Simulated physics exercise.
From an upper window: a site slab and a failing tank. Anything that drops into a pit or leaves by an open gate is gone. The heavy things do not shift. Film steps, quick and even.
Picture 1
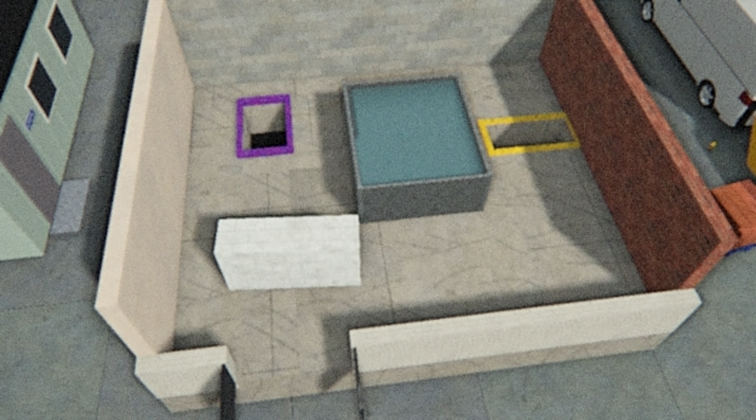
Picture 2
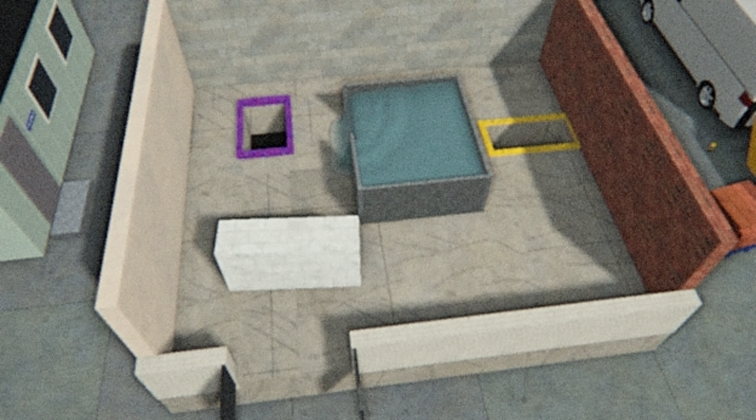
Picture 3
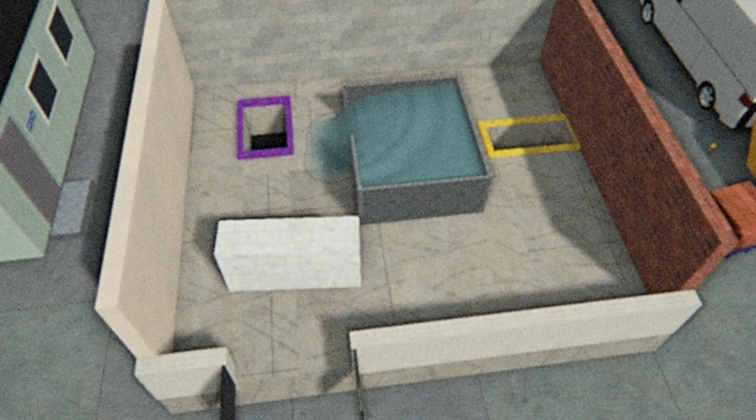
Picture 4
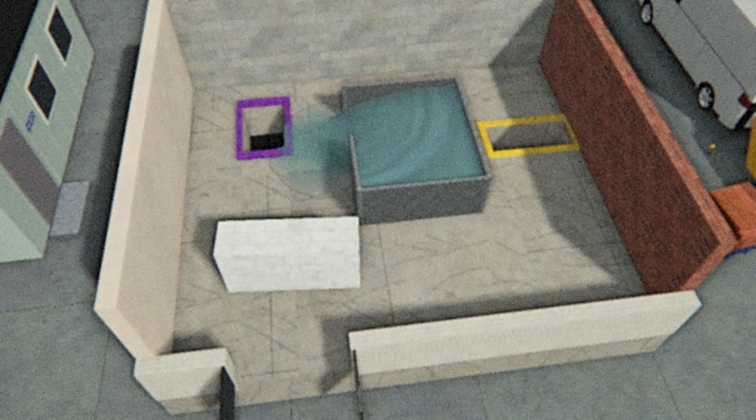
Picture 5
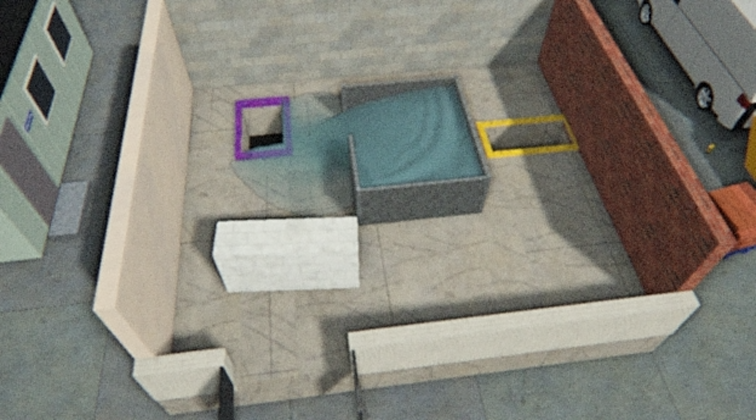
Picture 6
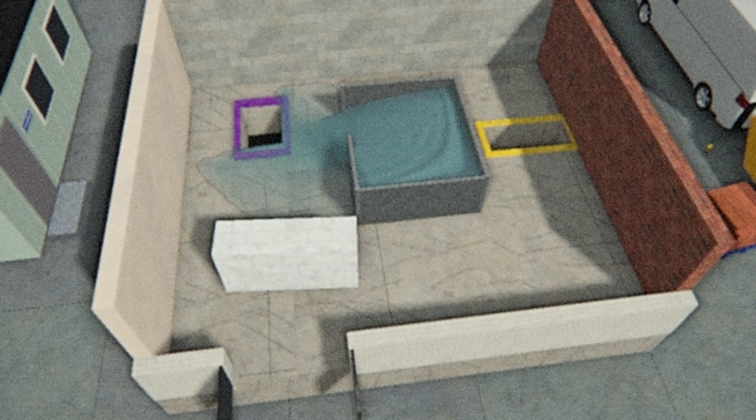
Teal water sits in an open grey tank on a walled concrete slab, seen from high above. A purple-edged opening lies left of the tank and a yellow-edged one right, with a white block in front, a red brick wall at right and a pale wall at left. The water pours through a gap in the tank's left side, spreading thinly leftward across the slab, past the purple edging, while the view stays almost still.
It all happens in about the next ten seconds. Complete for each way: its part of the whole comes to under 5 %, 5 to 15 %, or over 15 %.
The gate's part comes to 5 to 15 %; the purple pit's part comes to over 15 %; the yellow pit's part comes to under 5 %.
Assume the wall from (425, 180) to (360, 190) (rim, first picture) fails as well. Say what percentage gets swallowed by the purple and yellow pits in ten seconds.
Near enough: Purple 0 percent, yellow 20 percent.
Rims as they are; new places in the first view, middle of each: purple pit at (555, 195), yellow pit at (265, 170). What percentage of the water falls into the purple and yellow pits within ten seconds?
The purple pit takes around 0 percent, while the yellow pit takes around 40 percent.
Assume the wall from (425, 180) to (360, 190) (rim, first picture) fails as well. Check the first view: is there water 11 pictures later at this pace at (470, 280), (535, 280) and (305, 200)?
First spot submerged, second spot submerged, third spot submerged.
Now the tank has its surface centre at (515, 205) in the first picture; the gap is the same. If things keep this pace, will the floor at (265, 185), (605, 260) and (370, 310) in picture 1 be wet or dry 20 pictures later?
Location one: Soaked; location two: Bone dry; location three: Soaked.
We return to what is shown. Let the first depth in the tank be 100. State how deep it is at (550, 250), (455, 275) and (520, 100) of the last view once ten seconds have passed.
At the three places, in the order asked: Around 4, 4 and 10 per cent.
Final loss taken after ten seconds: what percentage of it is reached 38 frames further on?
Somewhere around 85 per cent, I'd say.
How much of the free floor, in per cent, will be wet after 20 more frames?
Roughly 45 percent, I'd say.
A moment on, water covers 25 % of the floor; the gate 0 %, the purple pit 10 %, the yellow pit 0 %.
Next, water covers 35 % of the floor; the gate 0 %, the purple pit 18 %, the yellow pit 0 %.
Then, water covers 45 % of the floor; the gate 1 %, the purple pit 26 %, the yellow pit 0 %.
Later, water covers 75 % of the floor; the gate 4 %, the purple pit 34 %, the yellow pit 0 %.
In the end, water covers 90 % of the floor; the gate 7 %, the purple pit 36 %, the yellow pit 0 %.
